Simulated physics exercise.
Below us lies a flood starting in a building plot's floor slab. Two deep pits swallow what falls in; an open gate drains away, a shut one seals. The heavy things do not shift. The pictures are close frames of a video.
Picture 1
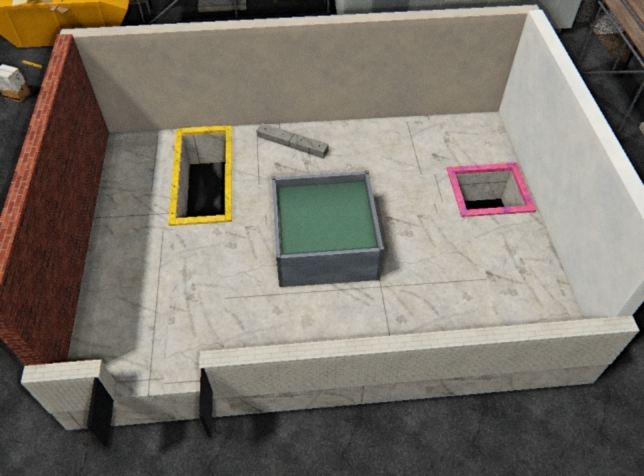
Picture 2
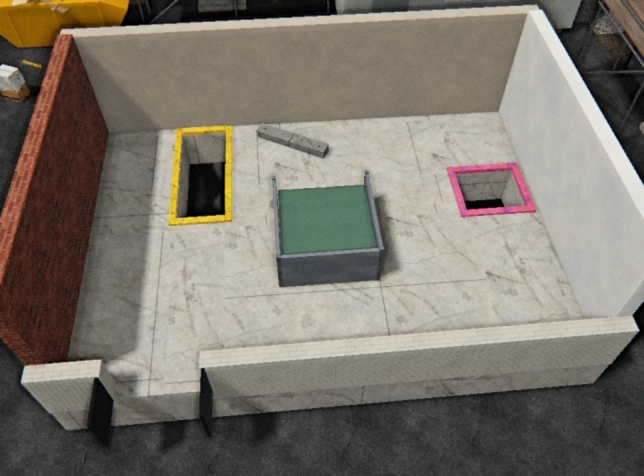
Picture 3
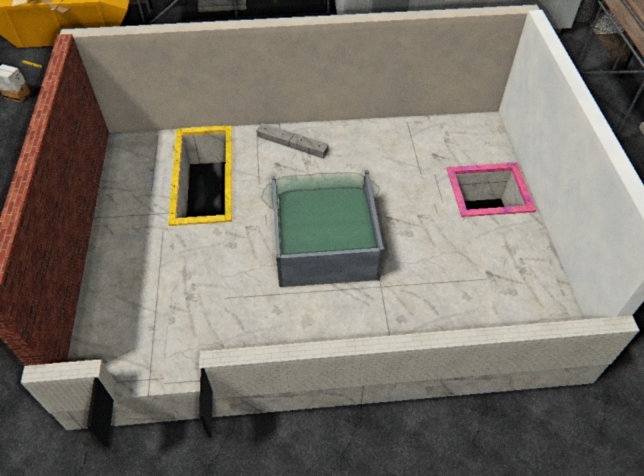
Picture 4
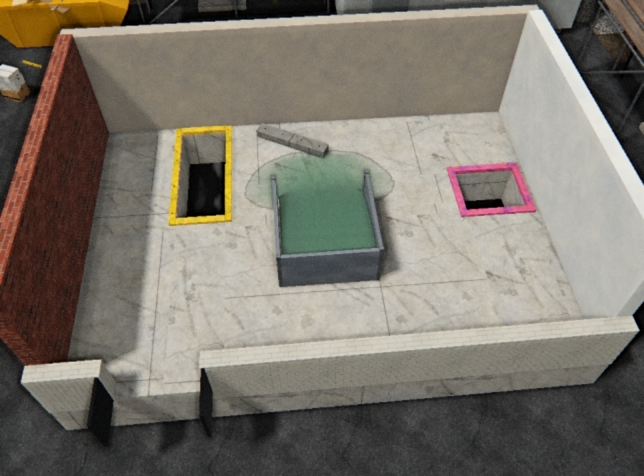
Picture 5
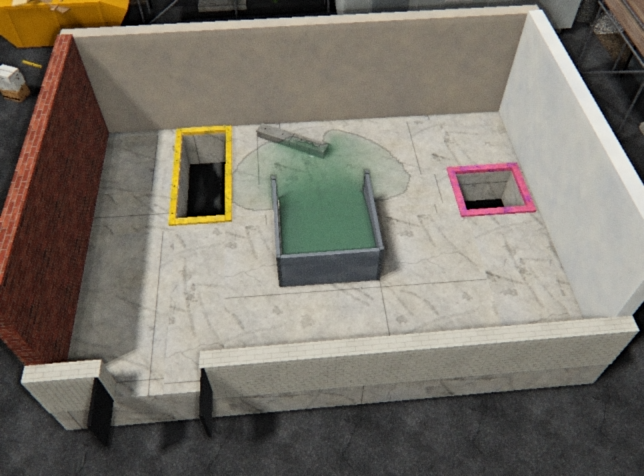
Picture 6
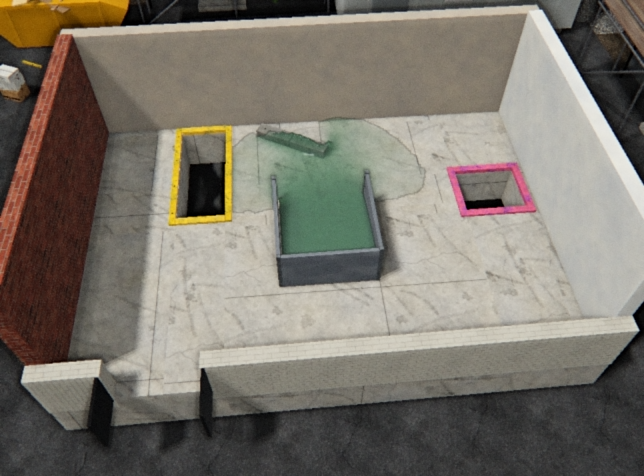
Green water pours from the far side of a grey-walled tank at the centre of a walled plot, seen from high above by a still camera. A yellow-rimmed pit lies left and a pink-rimmed pit right on the pale marbled floor, with a brick-red wall at left. The tank's far panel vanishes, and the water spreads backward in a widening sheet, surrounding a small grey block.
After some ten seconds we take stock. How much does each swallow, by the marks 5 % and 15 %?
The gate takes not even 5 %; the yellow pit takes above 15 %; the pink pit takes above 15 %.
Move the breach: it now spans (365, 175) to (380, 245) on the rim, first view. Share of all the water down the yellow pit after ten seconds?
Parts in a hundred: Yellow 0.
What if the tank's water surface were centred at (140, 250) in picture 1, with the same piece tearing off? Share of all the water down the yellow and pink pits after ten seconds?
In per cent: Yellow 70, pink 0.
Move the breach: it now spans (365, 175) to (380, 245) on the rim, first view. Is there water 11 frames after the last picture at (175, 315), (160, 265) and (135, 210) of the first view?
As listed: Dry, free of water, no water.
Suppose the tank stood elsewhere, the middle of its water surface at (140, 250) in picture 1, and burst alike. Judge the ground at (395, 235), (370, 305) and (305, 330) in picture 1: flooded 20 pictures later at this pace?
In that order: Not flooded, clear, dry.
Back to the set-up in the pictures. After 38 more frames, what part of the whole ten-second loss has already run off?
I make it 85 per cent.
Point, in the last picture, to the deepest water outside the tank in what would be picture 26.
Close to (518, 164).
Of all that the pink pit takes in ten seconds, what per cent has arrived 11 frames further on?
Close to 0 %.
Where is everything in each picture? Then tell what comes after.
The first frame shows the tank at (325, 215) is whole and still.
In the second frame, water pours out on the tank's far side and has run to a hidden place.
In the third frame, the front is at a hidden place, out from the gap on the tank's far side.
In the fourth frame, the front is at (364, 160), out from the gap on the tank's far side.
In the fifth frame, the front is at (338, 133), out from the gap on the tank's far side.
In the sixth frame, water pours out on the tank's far side and has run to (356, 119).
A moment on, water covers 20 % of the floor; the gate 0 %, the yellow pit 2 %, the pink pit 0 %.
Next, water covers 25 % of the floor; the gate 0 %, the yellow pit 11 %, the pink pit 0 %.
Then, water covers 30 % of the floor; the gate 0 %, the yellow pit 21 %, the pink pit 4 %.
Later, water covers 40 % of the floor; the gate 0 %, the yellow pit 25 %, the pink pit 15 %.
In the end, water covers 60 % of the floor; the gate 0 %, the yellow pit 25 %, the pink pit 20 %.
